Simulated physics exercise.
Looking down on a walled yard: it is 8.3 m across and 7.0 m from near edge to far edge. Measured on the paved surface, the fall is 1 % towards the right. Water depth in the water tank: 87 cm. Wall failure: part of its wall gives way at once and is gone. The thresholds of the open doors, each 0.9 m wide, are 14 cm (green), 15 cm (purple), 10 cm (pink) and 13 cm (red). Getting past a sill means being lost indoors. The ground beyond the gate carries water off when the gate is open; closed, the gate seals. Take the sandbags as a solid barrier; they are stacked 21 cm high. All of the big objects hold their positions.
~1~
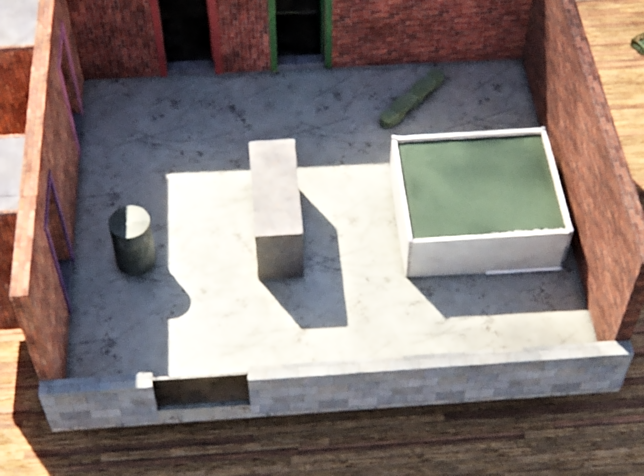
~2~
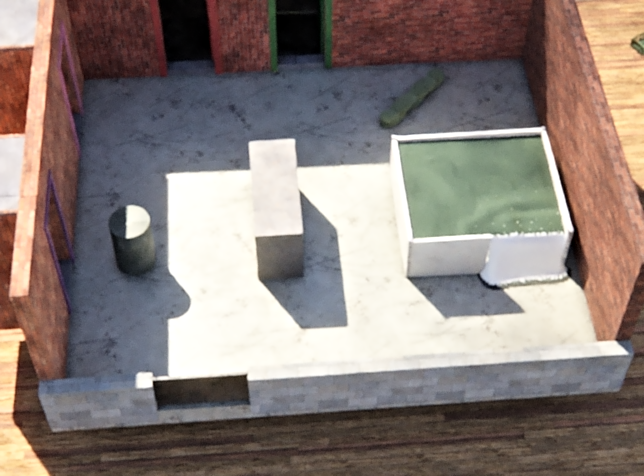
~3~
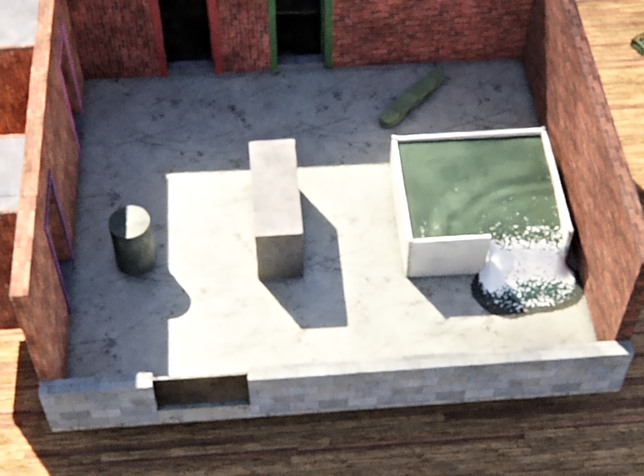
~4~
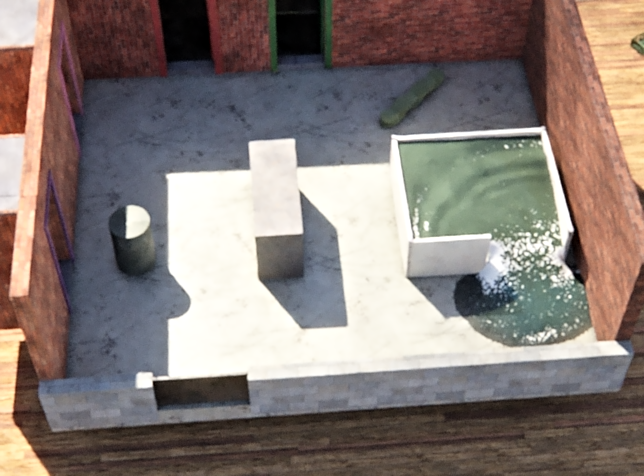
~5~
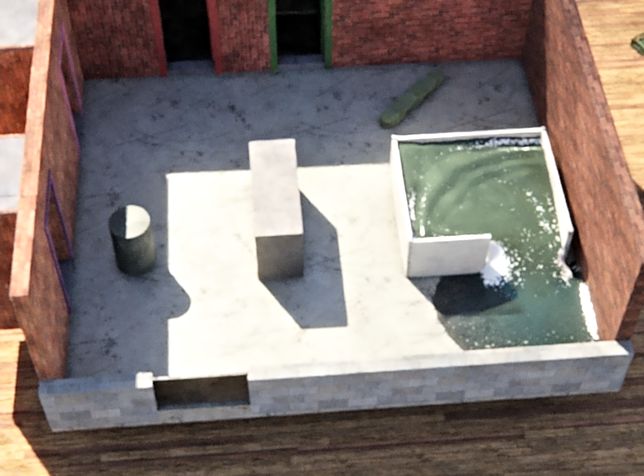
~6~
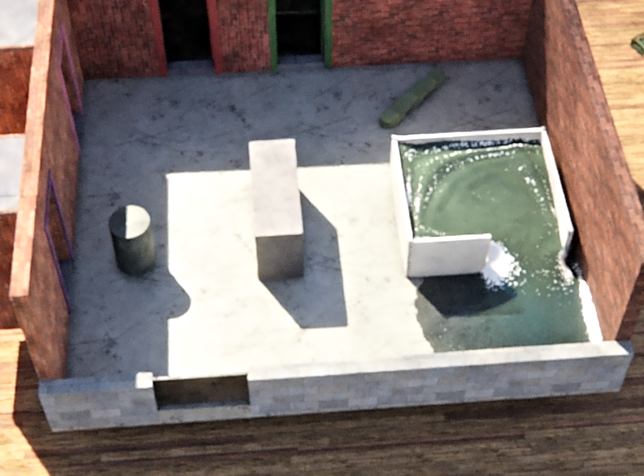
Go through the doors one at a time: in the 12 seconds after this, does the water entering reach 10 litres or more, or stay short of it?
Going through them: The green door stays short; the purple door reaches it; the pink door stays short; the red door stays short.
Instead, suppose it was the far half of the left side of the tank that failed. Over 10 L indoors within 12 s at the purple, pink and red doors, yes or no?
Then: Purple short of it, pink beyond it, red beyond it.
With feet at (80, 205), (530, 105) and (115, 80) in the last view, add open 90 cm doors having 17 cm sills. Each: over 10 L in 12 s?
In sequence the answers are less than that, less than that and less than that.
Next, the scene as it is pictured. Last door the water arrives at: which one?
That's the red door.
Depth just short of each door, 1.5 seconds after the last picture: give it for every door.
Depths in cm: Green 0, purple 0, pink 0, red 0.
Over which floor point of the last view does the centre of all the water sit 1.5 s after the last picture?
Around (487, 269).
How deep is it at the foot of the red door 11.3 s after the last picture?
Reading: Close to 13.0 cm.
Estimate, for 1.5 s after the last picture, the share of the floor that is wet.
Near 20 per cent is wet.
Then, 0.7 s after the last picture water covers 10 % of the floor and is deepest (78 cm) near (593, 369); green door not reached, purple door not reached, pink door not reached, red door not reached.
Then, 1.5 s after the last picture water covers 20 % of the floor and is deepest (62 cm) near (593, 369); green door not reached, purple door not reached, pink door not reached, red door not reached.
Then, 2.8 s after the last picture water covers 45 % of the floor and is deepest (40 cm) near (589, 311); green door not reached, purple door not reached, pink door not reached, red door not reached.
Then, 6.3 s after the last picture water covers 90 % of the floor and is deepest (22 cm) near (599, 348); green door 6 cm at the sill, 0 L in, purple door 18 cm at the sill, 111 L in, pink door 3 cm at the sill, 0 L in, red door 13 cm at the sill, 0 L in.
Then, 11.3 s after the last picture water covers 100 % of the floor and is deepest (18 cm) near (405, 95); green door 9 cm at the sill, 0 L in, purple door 6 cm at the sill, 117 L in, pink door 7 cm at the sill, 0 L in, red door 13 cm at the sill, 0 L in.
